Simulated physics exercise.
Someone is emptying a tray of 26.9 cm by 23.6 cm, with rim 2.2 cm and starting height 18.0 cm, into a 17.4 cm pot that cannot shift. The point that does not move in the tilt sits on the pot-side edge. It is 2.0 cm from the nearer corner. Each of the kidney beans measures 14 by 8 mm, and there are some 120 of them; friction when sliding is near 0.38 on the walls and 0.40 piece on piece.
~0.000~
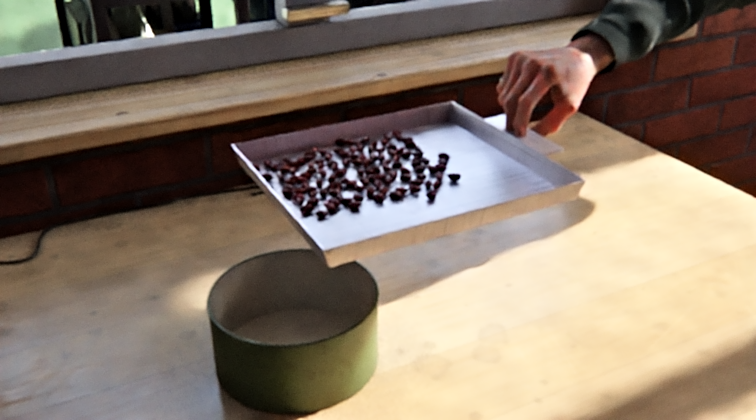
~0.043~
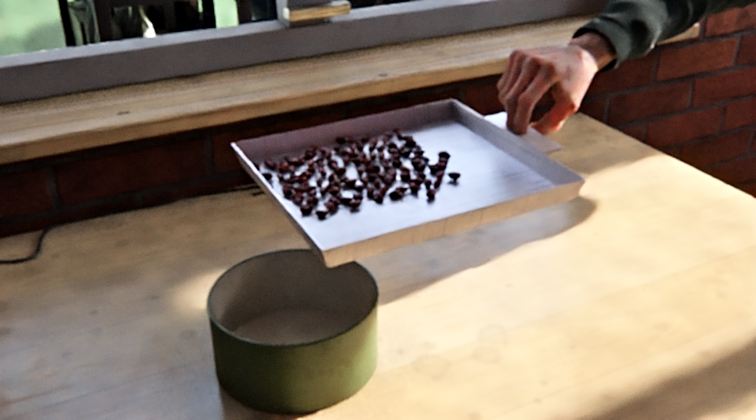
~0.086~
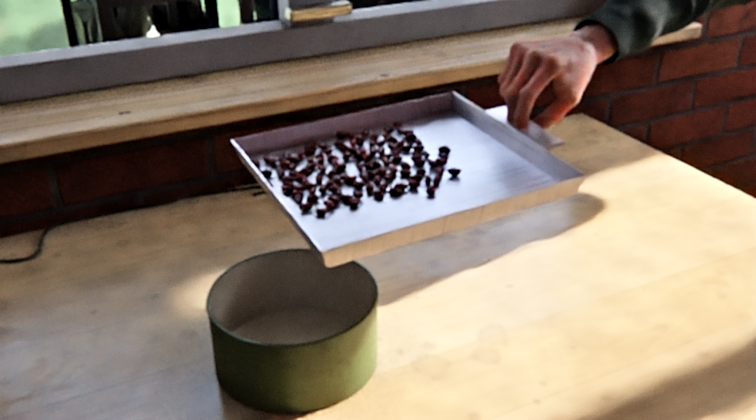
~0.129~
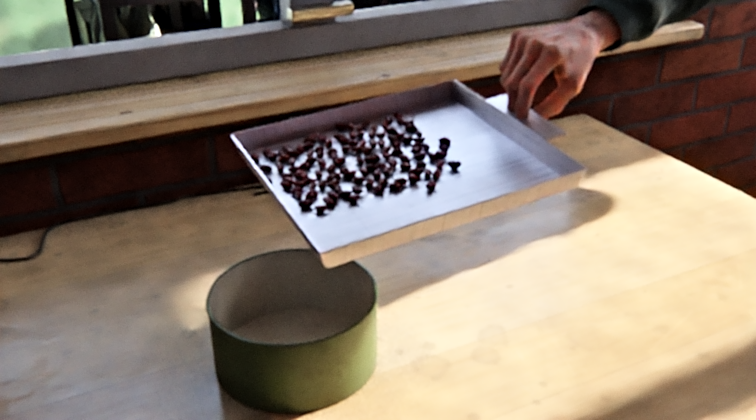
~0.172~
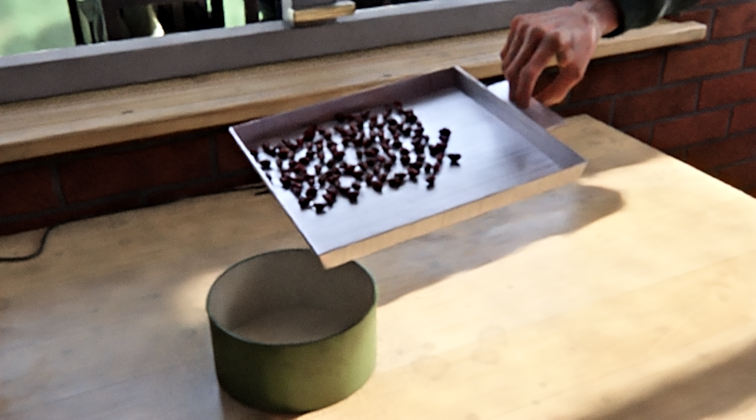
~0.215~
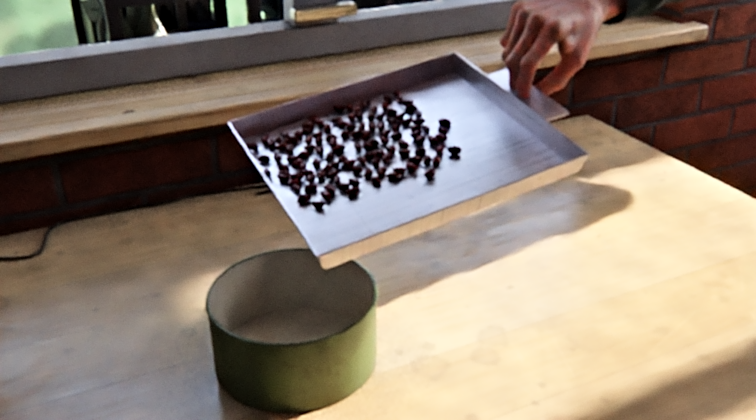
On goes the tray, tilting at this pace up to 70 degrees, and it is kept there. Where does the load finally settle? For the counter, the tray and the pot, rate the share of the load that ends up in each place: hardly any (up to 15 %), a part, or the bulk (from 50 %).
Share of the load - the counter: The bulk, the tray: A part, the pot: Hardly any.
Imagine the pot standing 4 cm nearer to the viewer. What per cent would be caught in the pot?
15 per cent.
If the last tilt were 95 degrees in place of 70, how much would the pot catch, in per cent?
Estimate: Roughly 0 percent.
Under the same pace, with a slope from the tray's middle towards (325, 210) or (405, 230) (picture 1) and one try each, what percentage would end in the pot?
Roughly 5 per cent on the first try and 0 per cent on the second.
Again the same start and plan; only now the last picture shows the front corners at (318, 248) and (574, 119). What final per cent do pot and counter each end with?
That works out as pot 15 and counter 25.
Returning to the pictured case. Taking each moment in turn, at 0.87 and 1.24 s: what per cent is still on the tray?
Close to 95 at the first time and 55 at the second.
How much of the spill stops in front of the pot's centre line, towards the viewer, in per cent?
About 100 per cent.
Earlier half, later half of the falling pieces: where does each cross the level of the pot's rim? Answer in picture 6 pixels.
Around (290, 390), then around (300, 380).
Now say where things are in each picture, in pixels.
In the first picture, tray tilt 0 degrees, front corners at (328, 244) and (577, 179); middle of the pieces at (360, 172); pot at (293, 293).
In the second picture, tray tilt 1 degrees, front corners at (327, 245) and (577, 178); middle of the pieces at (360, 171).
In the third picture, tray tilt 2 degrees, front corners at (326, 245) and (578, 174); middle of the pieces at (360, 167).
In the fourth picture, tray tilt 5 degrees, front corners at (325, 247) and (578, 167), lowest corner left front; middle of the pieces at (360, 160).
In the fifth picture, tray tilt 8 degrees, front corners at (323, 248) and (579, 160), lowest corner left front; middle of the pieces at (359, 153).
In the sixth picture, tray tilt 11 degrees, front corners at (322, 249) and (580, 152), lowest corner left front; middle of the pieces at (358, 147); pot at (292, 292). The tray's pace is about 70 degrees a second.
After 0.61 s, tilt 40 degrees; the tray holds 100 %, the pot 0 %.
After 0.87 s, tilt 58 degrees; the tray holds 95 %, the pot 0 %.
Then, at 1.24 s, tilt 70 degrees; the tray holds 55 %, the pot 0 %.
In the end, at 2.9 s, counter 75 %, tray 25 %, pot 0 %.
